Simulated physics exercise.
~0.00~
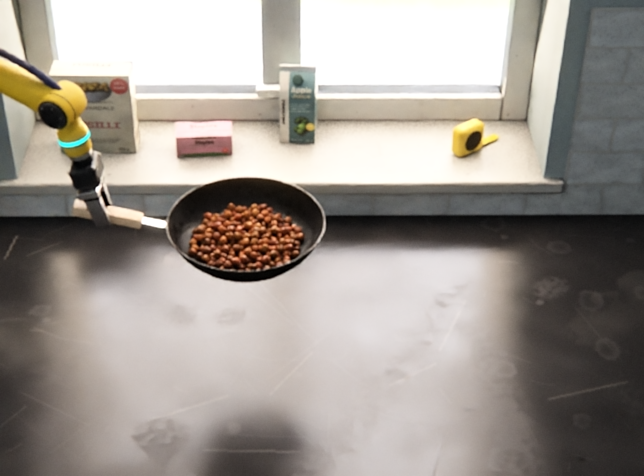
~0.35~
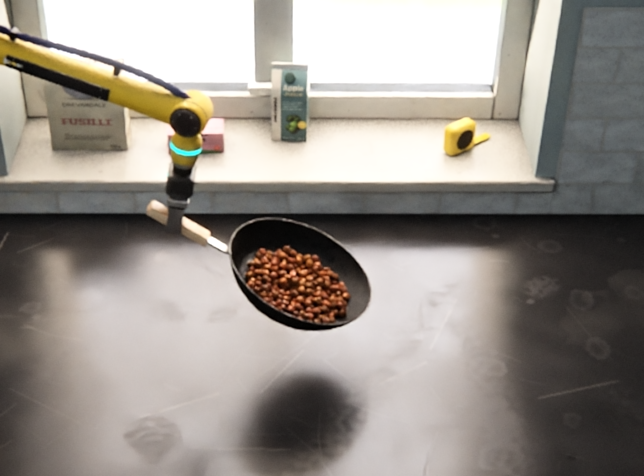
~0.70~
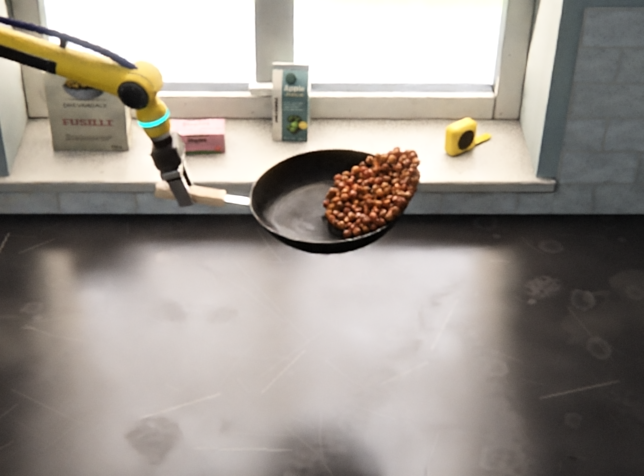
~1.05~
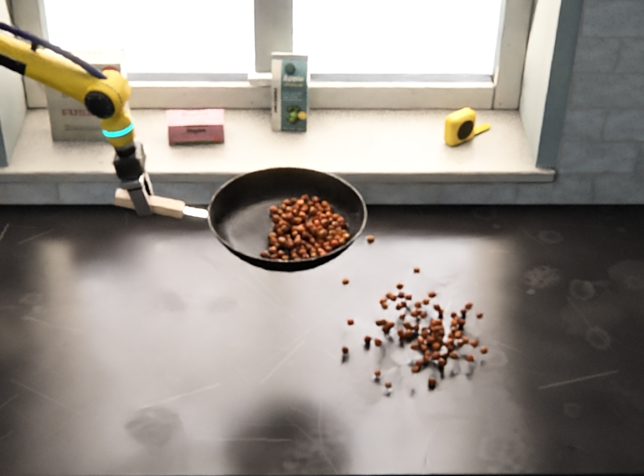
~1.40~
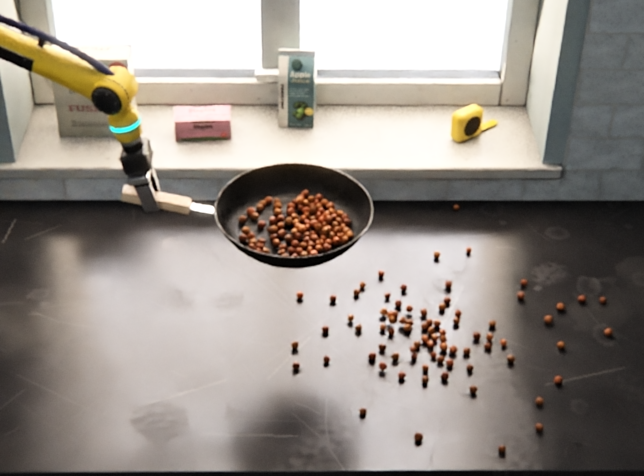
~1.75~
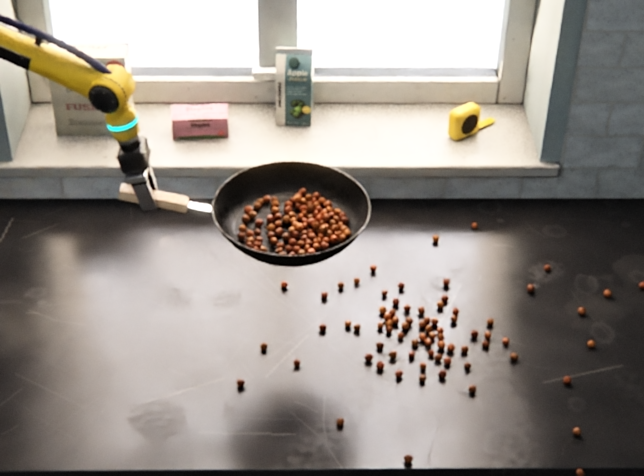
On a dark counter, a robot arm tosses a pan of hazelnuts, scattering many.
